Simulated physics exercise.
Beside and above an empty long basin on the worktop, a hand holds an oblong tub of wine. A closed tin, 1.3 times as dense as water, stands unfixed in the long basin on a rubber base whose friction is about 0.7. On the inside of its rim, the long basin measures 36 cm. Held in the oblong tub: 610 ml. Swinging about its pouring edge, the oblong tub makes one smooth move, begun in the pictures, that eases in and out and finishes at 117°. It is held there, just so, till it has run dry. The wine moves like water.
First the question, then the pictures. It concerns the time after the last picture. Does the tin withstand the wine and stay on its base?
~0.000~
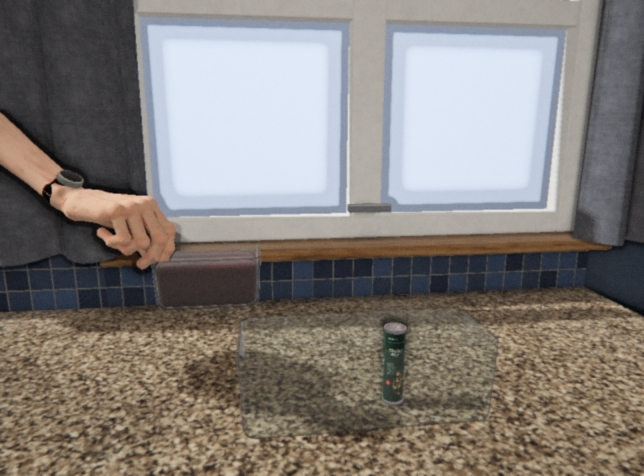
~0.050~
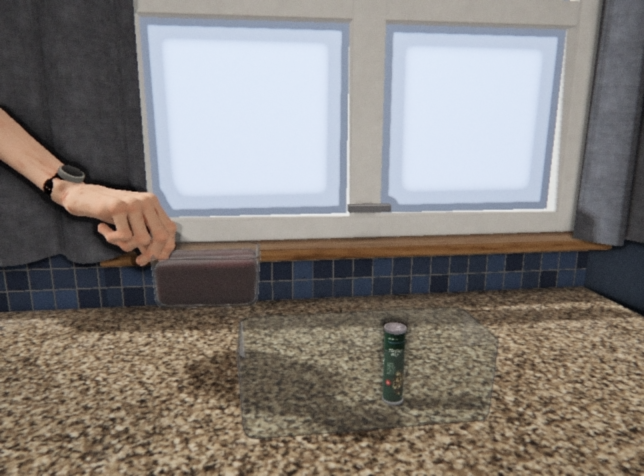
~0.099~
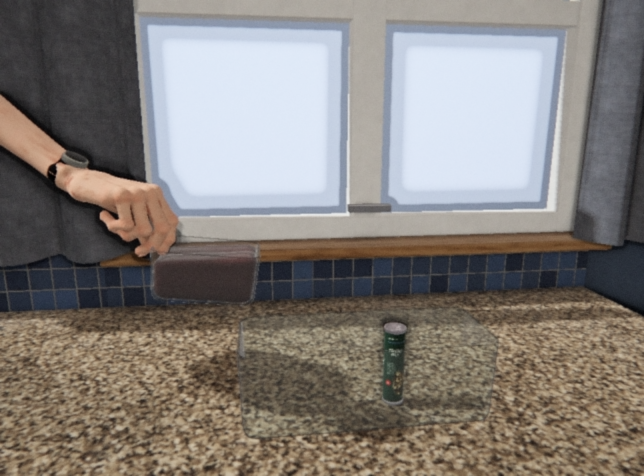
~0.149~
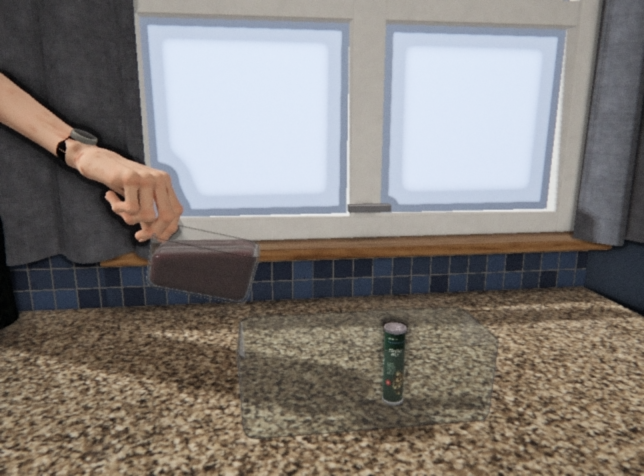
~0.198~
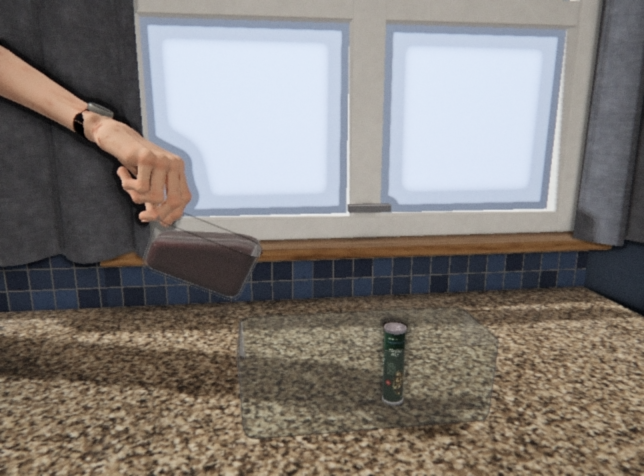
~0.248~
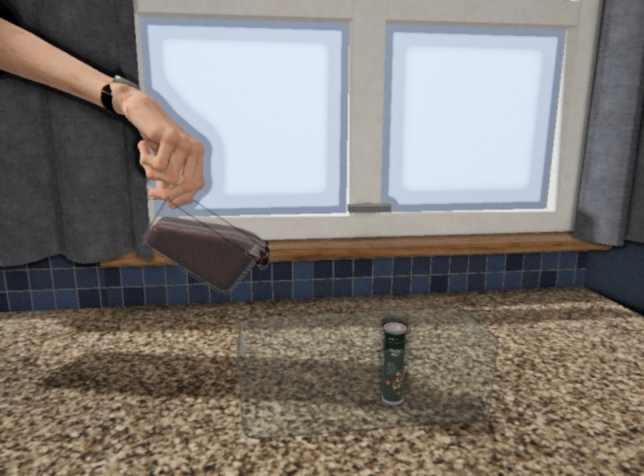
Yes, it is still on its base.
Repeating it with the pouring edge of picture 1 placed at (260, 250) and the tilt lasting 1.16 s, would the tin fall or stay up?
Result: Tin upright.
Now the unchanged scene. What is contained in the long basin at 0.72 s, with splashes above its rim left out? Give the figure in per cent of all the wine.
Value: Approx. 94 %.
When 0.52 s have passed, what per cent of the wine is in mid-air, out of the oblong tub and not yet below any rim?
Roughly 60 %.
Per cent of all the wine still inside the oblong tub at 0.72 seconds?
Share remaining: Approx. 0 %.
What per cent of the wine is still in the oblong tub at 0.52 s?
Portion remaining: Approx. 18 per cent.
By 0.52 s the tilt is 105° and 18 per cent is still to pour; the tin stands where it began.
By 0.72 s the tilt is 117° and 0 per cent is still to pour; the tin stands where it began.
By 0.93 s the tilt is 117° and 0 per cent is still to pour; the tin stands where it began.
By 1.16 s the tilt is 117° and 0 per cent is still to pour; the tin stands where it began.
At rest the tin stands where it began.
